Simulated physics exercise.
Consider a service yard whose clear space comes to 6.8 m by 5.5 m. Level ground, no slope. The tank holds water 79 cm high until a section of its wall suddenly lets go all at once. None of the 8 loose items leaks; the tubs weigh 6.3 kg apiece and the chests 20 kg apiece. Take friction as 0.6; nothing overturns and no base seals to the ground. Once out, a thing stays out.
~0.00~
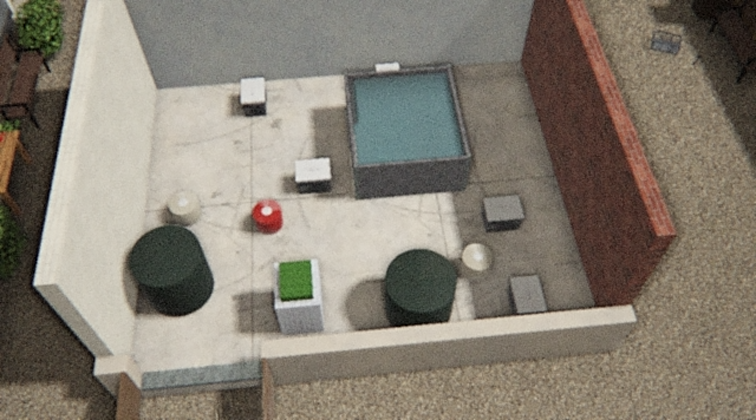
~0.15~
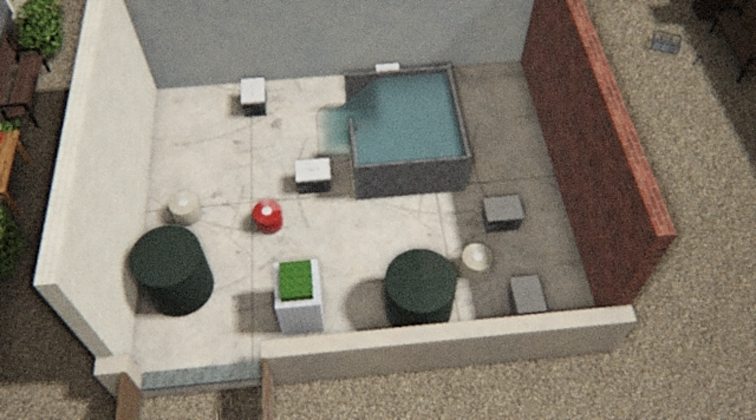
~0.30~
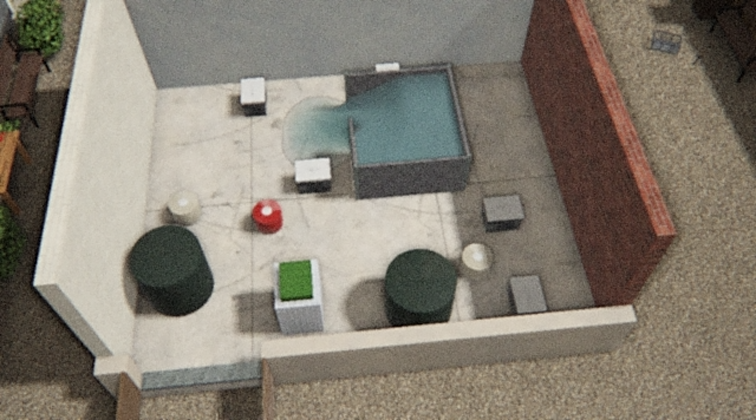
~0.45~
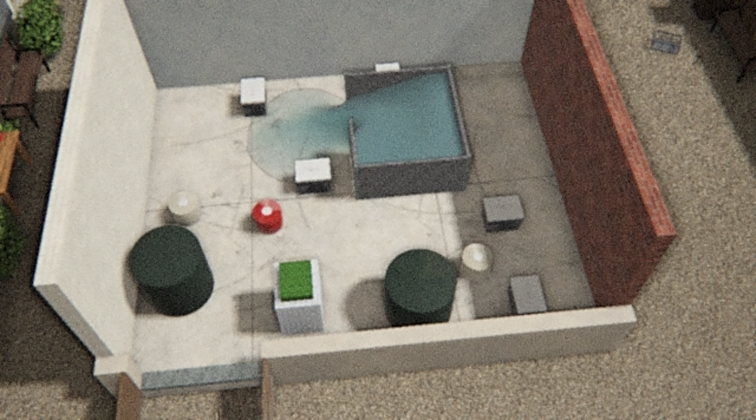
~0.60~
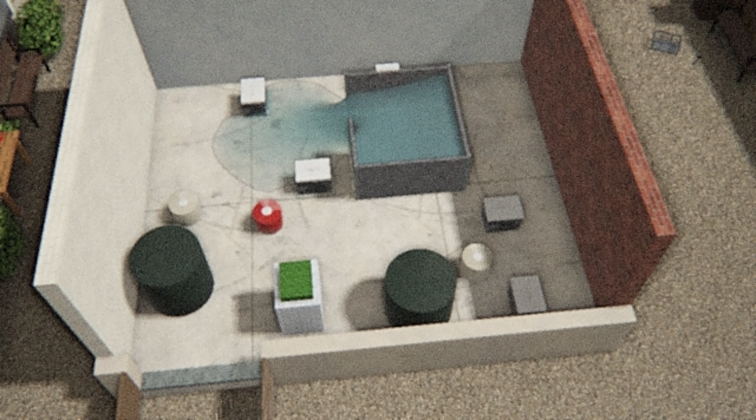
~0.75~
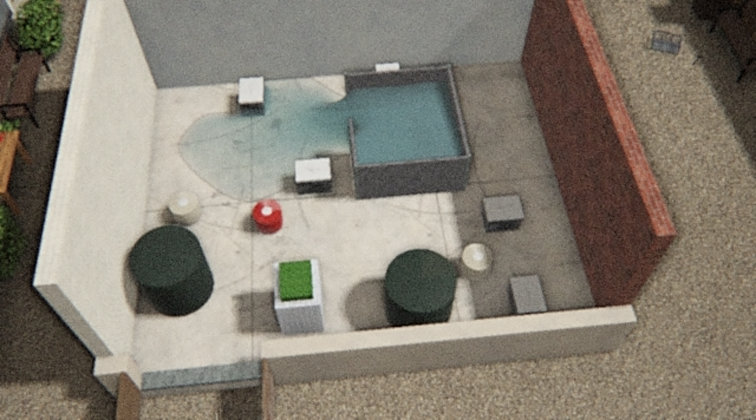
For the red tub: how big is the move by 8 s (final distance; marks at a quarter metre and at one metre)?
It ends up distant.
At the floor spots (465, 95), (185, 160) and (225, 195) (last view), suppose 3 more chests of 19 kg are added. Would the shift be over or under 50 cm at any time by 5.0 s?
Spot by spot, in turn: Falls short, exceeds it, exceeds it.
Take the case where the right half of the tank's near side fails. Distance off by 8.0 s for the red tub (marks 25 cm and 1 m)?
If that happened, the red tub creeps a small distance.
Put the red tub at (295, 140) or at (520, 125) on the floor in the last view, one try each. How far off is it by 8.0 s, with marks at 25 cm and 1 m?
I'd say it lands far off on the first try and it does not really move on the second.
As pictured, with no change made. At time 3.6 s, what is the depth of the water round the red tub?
Depth approx. 3 cm.
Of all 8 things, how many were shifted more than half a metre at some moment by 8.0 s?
Result: 4.
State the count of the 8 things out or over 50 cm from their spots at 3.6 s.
The number I get is 2.
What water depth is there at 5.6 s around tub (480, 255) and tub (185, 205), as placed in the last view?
Close to 3 and 19 centimetres.
After 1.6 s the red tub is near (267, 211), 0.0 m from its start, aground; 0 of 8 are out; 1 afloat.
After 3.6 s the red tub is near (278, 205), 0.2 m from its start, aground; 0 of 8 are out; 2 afloat.
After 5.6 s the red tub is near (344, 194), 1.2 m from its start, afloat; 0 of 8 are out; 3 afloat.
After 8.0 s the red tub is near (461, 203), 3.0 m from its start, afloat; 0 of 8 are out; 3 afloat.
